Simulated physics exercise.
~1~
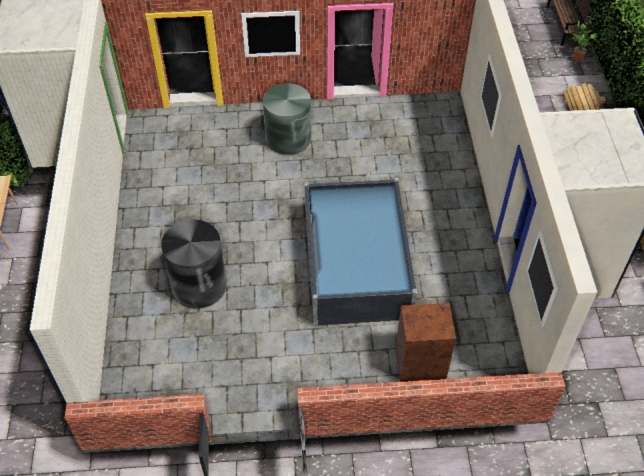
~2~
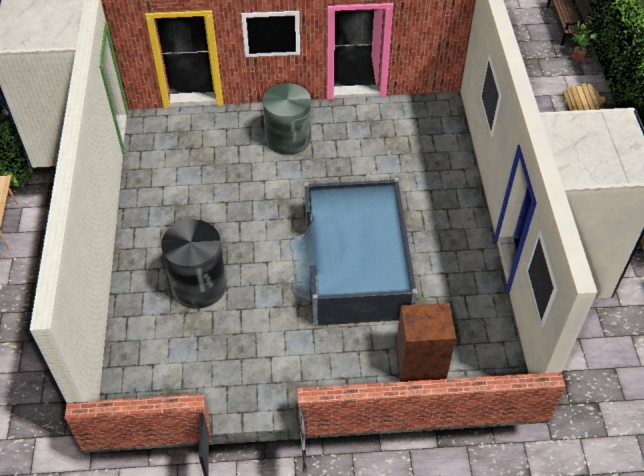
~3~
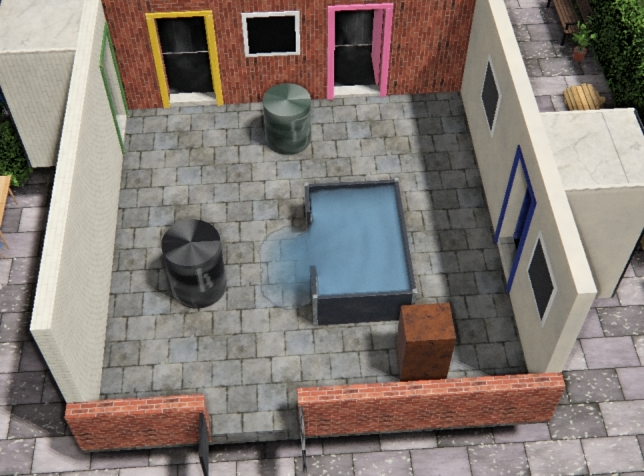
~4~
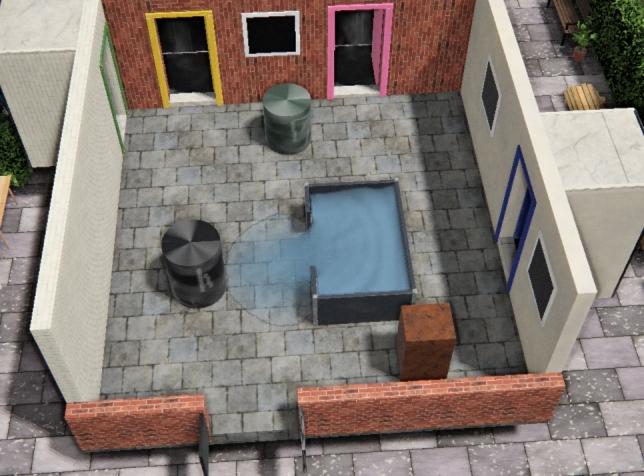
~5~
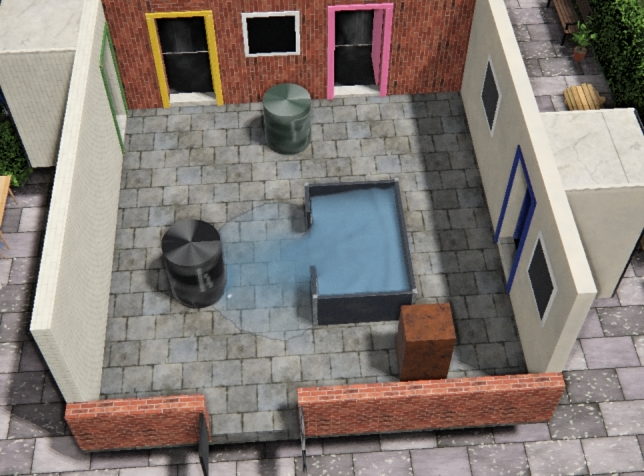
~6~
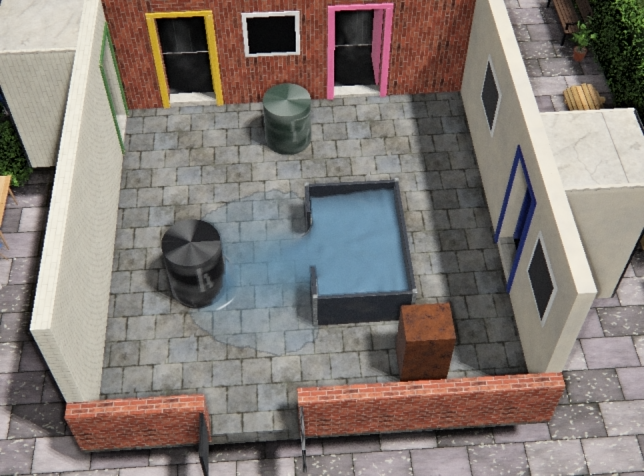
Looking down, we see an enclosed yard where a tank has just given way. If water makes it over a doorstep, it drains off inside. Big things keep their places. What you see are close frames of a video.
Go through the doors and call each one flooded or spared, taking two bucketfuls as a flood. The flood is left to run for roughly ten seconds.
Pink door: Spared, yellow door: Spared, green door: Flooded, blue door: Spared.
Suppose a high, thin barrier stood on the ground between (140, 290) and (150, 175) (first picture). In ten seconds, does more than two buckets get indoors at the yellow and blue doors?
Here the yellow door receives a larger amount and the blue door receives a smaller amount.
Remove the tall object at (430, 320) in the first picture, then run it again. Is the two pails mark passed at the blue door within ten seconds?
Blue door remains within the limit.
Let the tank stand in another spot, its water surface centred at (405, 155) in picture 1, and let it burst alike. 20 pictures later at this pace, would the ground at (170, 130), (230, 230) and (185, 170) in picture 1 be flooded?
Going through the three spots in turn: Gets wet, gets wet, gets wet.
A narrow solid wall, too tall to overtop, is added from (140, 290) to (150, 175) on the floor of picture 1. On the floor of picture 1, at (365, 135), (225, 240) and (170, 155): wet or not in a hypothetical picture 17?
Taking the points in the order given, they are high and dry, inundated and inundated.
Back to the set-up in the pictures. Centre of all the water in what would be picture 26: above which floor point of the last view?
Centre: Close to (234, 258).
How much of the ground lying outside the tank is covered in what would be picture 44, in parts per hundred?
About 60 per cent.
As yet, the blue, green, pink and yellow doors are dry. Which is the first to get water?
The answer here is the one in green.
A moment on, water covers 25 % of the floor; the pink door not reached, the yellow door not reached, the green door not reached, the blue door not reached.
Next, water covers 35 % of the floor; the pink door not reached, the yellow door not reached, the green door wet at the sill, nothing in, the blue door not reached.
Then, water covers 45 % of the floor; the pink door not reached, the yellow door wet at the sill, nothing in, the green door over two buckets in, the blue door not reached.
Later, water covers 60 % of the floor; the pink door wet at the sill, nothing in, the yellow door under two buckets in, the green door far over two buckets in, the blue door not reached.
In the end, water covers 75 % of the floor; the pink door wet at the sill, nothing in, the yellow door under two buckets in, the green door far over two buckets in, the blue door not reached.
